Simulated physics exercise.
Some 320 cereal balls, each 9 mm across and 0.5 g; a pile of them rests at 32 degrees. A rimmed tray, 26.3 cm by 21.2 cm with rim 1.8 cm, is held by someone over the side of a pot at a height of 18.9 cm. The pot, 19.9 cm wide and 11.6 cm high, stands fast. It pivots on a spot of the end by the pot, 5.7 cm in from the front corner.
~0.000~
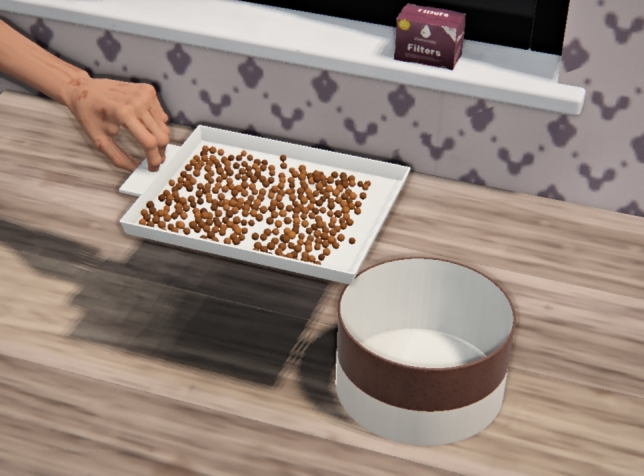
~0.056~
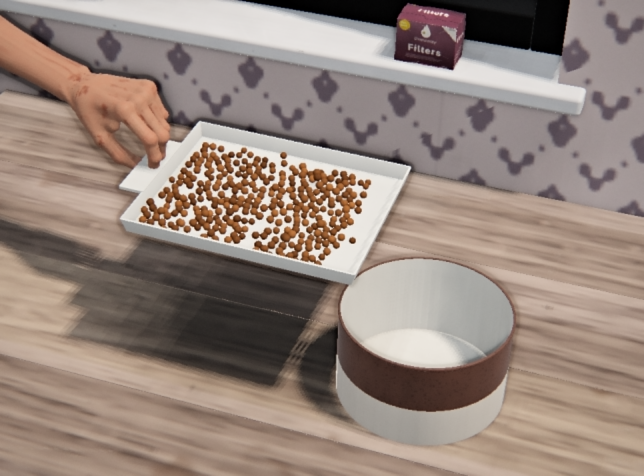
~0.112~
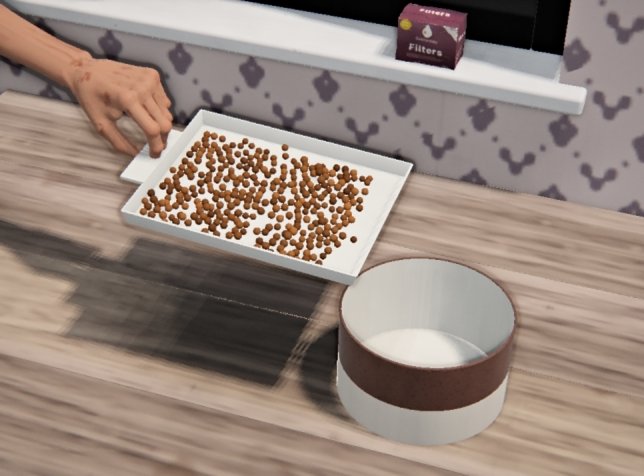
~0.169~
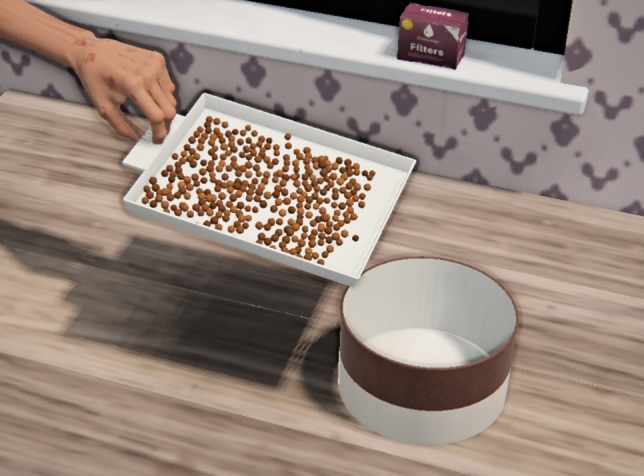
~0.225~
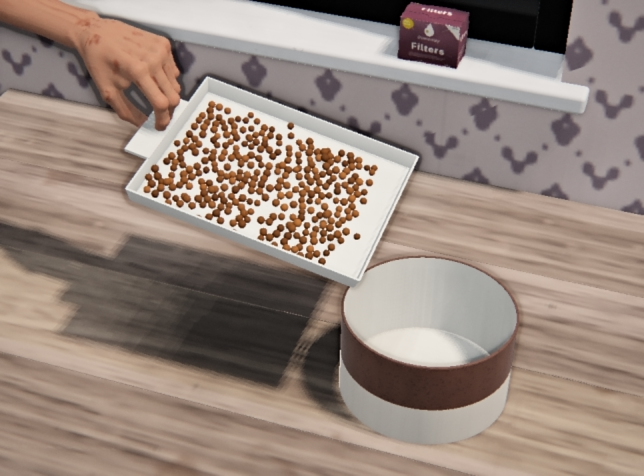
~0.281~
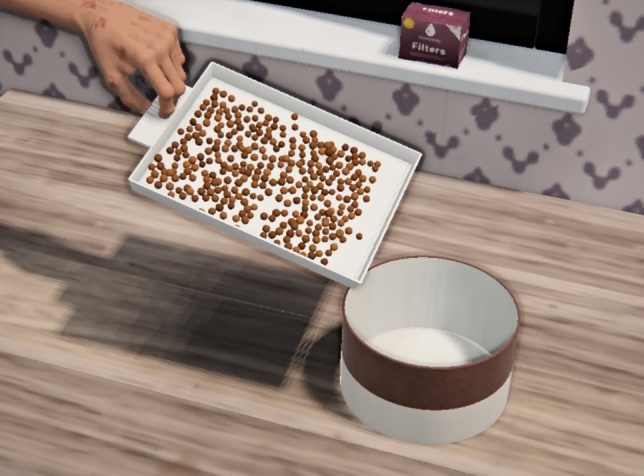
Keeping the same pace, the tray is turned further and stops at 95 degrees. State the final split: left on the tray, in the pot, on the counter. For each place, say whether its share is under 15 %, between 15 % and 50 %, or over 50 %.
My prediction: Left on the tray: A little. Pot: The greater portion. Counter: A fair amount.
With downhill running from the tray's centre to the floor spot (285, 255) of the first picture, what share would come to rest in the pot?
I'd say close to 20 %.
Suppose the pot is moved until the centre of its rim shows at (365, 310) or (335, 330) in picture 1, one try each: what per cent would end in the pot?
90 % and 90 %.
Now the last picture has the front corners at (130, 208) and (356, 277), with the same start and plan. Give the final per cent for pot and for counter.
Pot 20 % / counter 80 %.
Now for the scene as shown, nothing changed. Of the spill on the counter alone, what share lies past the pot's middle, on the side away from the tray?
Some 20 per cent of the spill lies beyond the centre.
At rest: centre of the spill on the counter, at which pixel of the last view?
(353, 454), about.
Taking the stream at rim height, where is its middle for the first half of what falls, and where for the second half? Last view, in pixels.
(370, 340) or so first, later (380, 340).
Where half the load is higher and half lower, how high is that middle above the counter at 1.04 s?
Roughly 26 cm.
After 0.73 s, tilt 55 degrees; the tray holds 100 %, the pot 0 %.
After 1.04 s, tilt 80 degrees; the tray holds 95 %, the pot 5 %.
Then, at 1.44 s, tilt 95 degrees; the tray holds 15 %, the pot 45 %.
By 2.3 s all is still; tray 0 %, pot 65 %, counter 35 %.
